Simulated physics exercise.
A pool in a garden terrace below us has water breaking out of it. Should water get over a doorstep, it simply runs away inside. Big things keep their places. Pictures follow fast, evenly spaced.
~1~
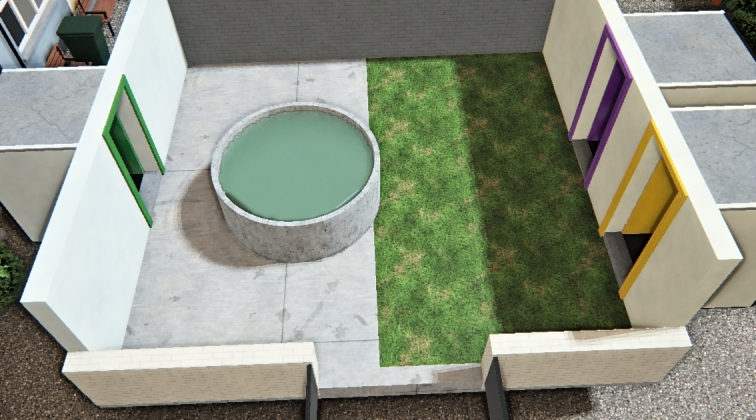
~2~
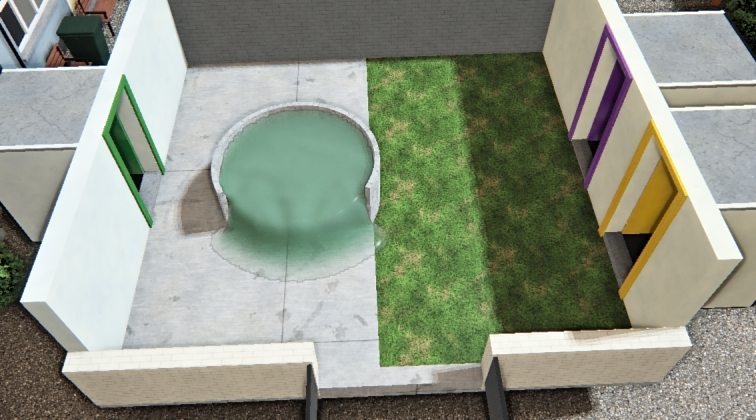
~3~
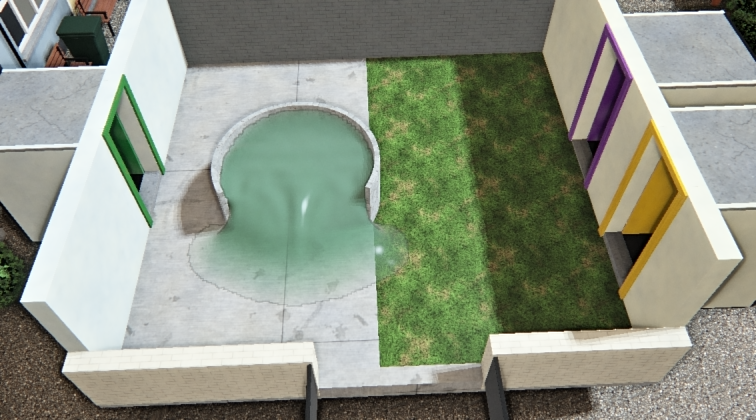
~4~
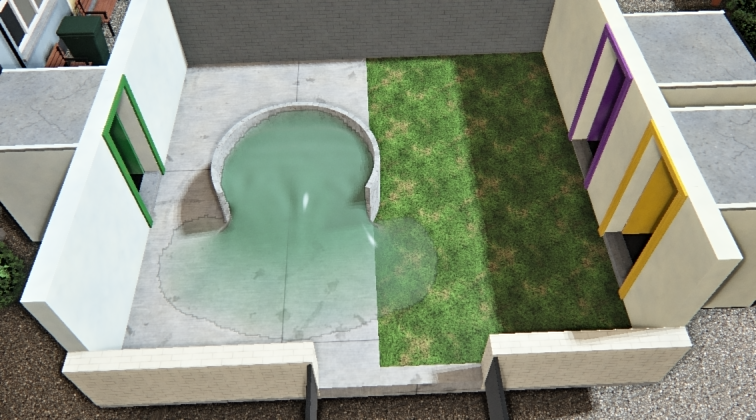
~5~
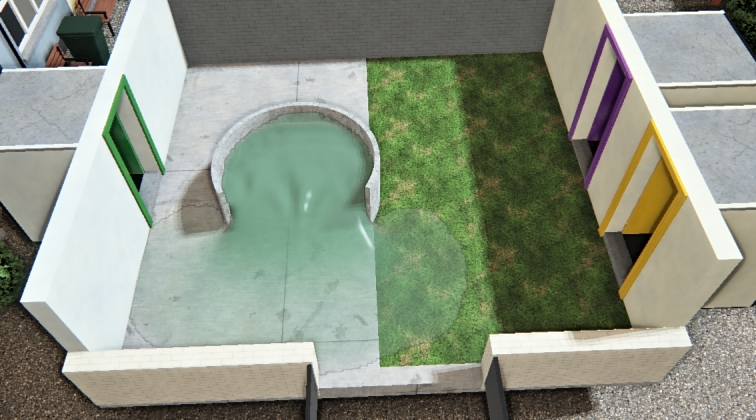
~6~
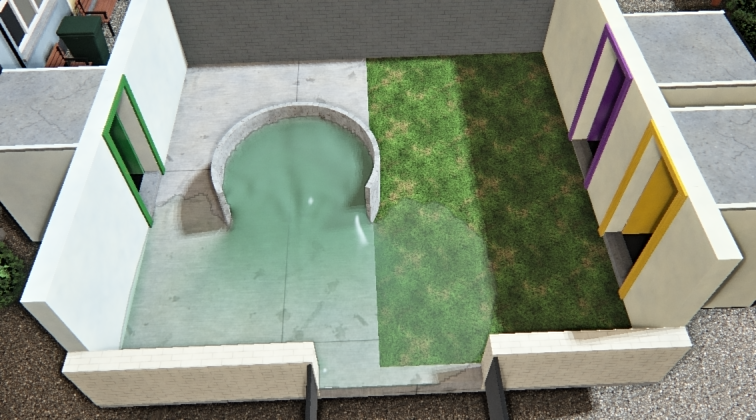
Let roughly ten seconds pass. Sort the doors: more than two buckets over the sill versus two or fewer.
Sorted by door: Yellow door - two or fewer; green door - two or fewer; purple door - two or fewer.
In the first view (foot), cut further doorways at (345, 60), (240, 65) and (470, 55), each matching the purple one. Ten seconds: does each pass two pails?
Outcome by door - within the limit, past the limit, within the limit.
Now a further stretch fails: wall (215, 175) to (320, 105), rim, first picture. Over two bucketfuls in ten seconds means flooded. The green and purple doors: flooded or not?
Well, the green door crosses the threshold, and the purple door crosses the threshold.
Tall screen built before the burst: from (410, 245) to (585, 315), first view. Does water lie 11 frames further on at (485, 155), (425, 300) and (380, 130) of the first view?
Untouched; submerged; untouched.
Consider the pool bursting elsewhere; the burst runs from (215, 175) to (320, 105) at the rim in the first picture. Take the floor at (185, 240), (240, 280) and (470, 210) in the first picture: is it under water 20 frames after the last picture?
Sequence of results: Reached by the flood, reached by the flood, missed by the flood.
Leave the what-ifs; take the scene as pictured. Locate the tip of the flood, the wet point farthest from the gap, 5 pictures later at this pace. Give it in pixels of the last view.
The front tops out at about (569, 358).
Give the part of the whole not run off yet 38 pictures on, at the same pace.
Estimate: Some 64 %.
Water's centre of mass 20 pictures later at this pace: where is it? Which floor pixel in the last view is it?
That comes out near (282, 261).
A moment on, water covers 35 % of the floor; the yellow door not reached, the green door wet at the sill, nothing in, the purple door not reached.
Next, water covers 35 % of the floor; the yellow door not reached, the green door wet at the sill, nothing in, the purple door not reached.
Then, water covers 50 % of the floor; the yellow door wet at the sill, nothing in, the green door wet at the sill, nothing in, the purple door not reached.
Later, water covers 70 % of the floor; the yellow door wet at the sill, nothing in, the green door wet at the sill, nothing in, the purple door not reached.
In the end, water covers 95 % of the floor; the yellow door wet at the sill, nothing in, the green door wet at the sill, nothing in, the purple door wet at the sill, nothing in.
